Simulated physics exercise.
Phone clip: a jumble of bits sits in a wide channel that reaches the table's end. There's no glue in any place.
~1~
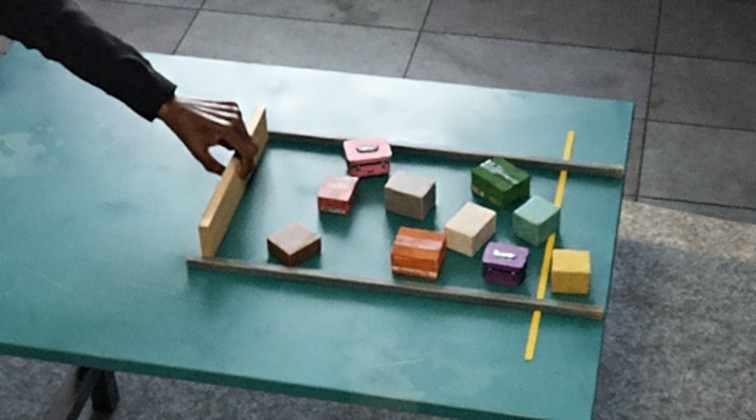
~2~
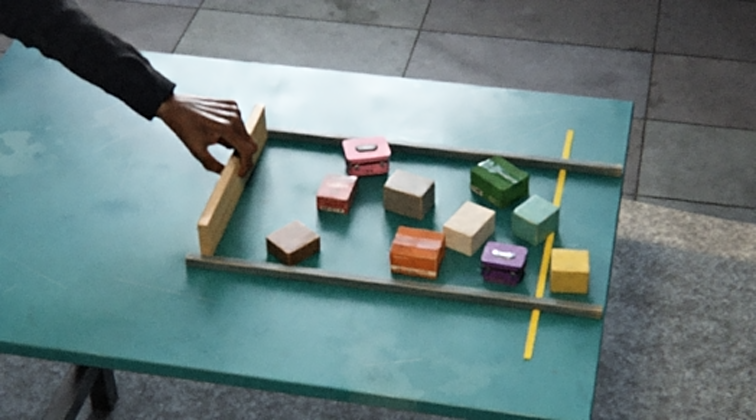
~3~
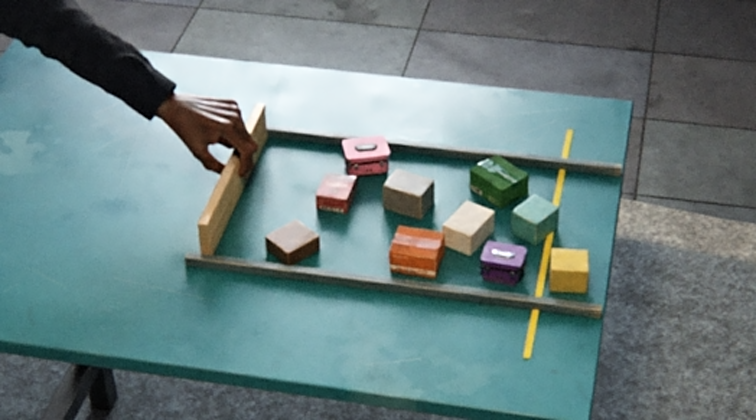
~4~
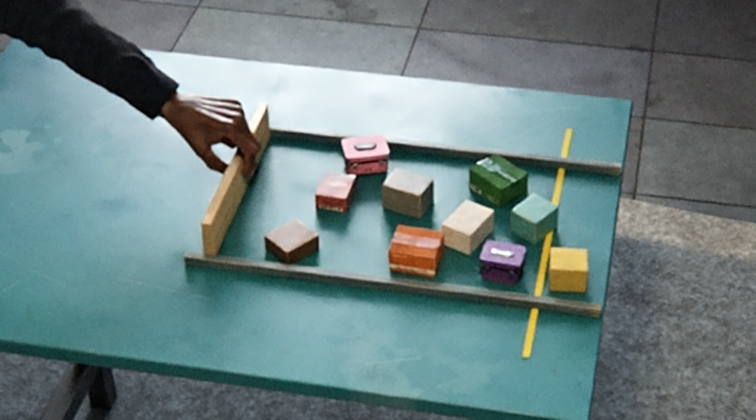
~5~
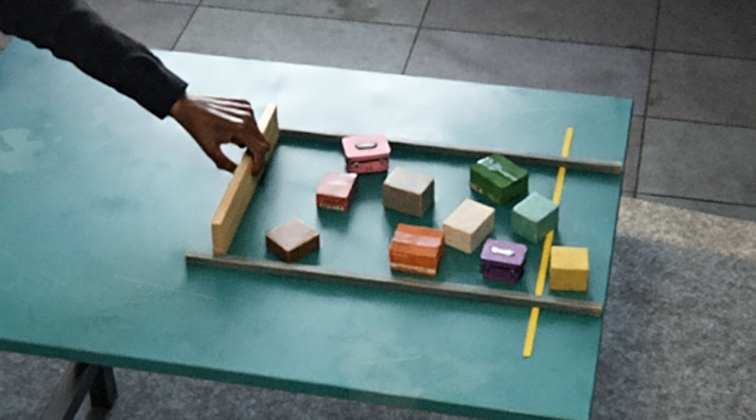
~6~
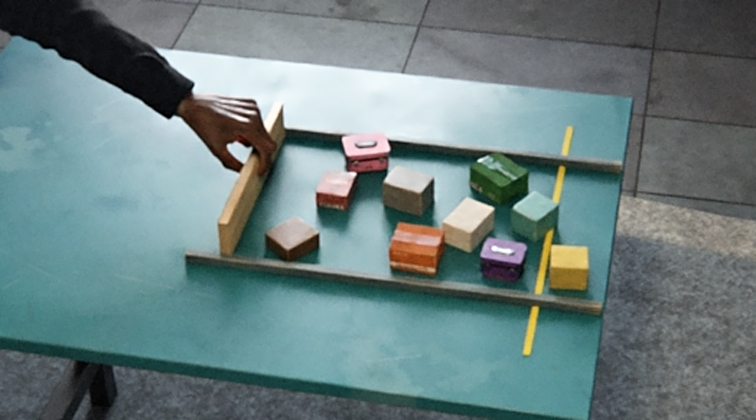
A hand in a dark sleeve holds a wooden board upright at the left of a channel on a teal table, seen from above at an angle, with grey paving behind. Between two rails sit pink, red, brown, grey, orange, cream, green, turquoise, purple and yellow blocks and small cases, near yellow tape at the right. The board stays almost still, then slides slightly right, touching nothing, while the pieces stay put.
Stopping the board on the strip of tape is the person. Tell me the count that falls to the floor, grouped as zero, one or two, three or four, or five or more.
Drops: A trio or a quartet.
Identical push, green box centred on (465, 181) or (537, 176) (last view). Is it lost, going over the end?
Order of tries: Off, off.
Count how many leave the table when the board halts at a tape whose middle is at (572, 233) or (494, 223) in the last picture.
In order, 6 then 1.
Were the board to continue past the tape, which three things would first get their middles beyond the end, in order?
They are the yellow block, then the purple case, then the turquoise block.
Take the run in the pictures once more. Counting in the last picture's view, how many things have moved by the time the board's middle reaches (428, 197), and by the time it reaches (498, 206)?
First position 8; second position 10.
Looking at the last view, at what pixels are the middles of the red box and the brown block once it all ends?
Red box at (570, 209), brown block at (561, 269).
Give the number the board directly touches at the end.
Contact count: 3.
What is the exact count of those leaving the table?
4 in total.
Early on, none off yet; yellow block at rest near (569, 268); turquoise block at rest near (535, 217); purple case at rest near (503, 261).
A while later, none off yet; yellow block travelled about its own width near (591, 271); turquoise block travelled a little near (547, 219); purple case travelled about its own width near (553, 266).
Finally, the number that fall off is three or four; lost, green box, purple case, turquoise block and yellow block.
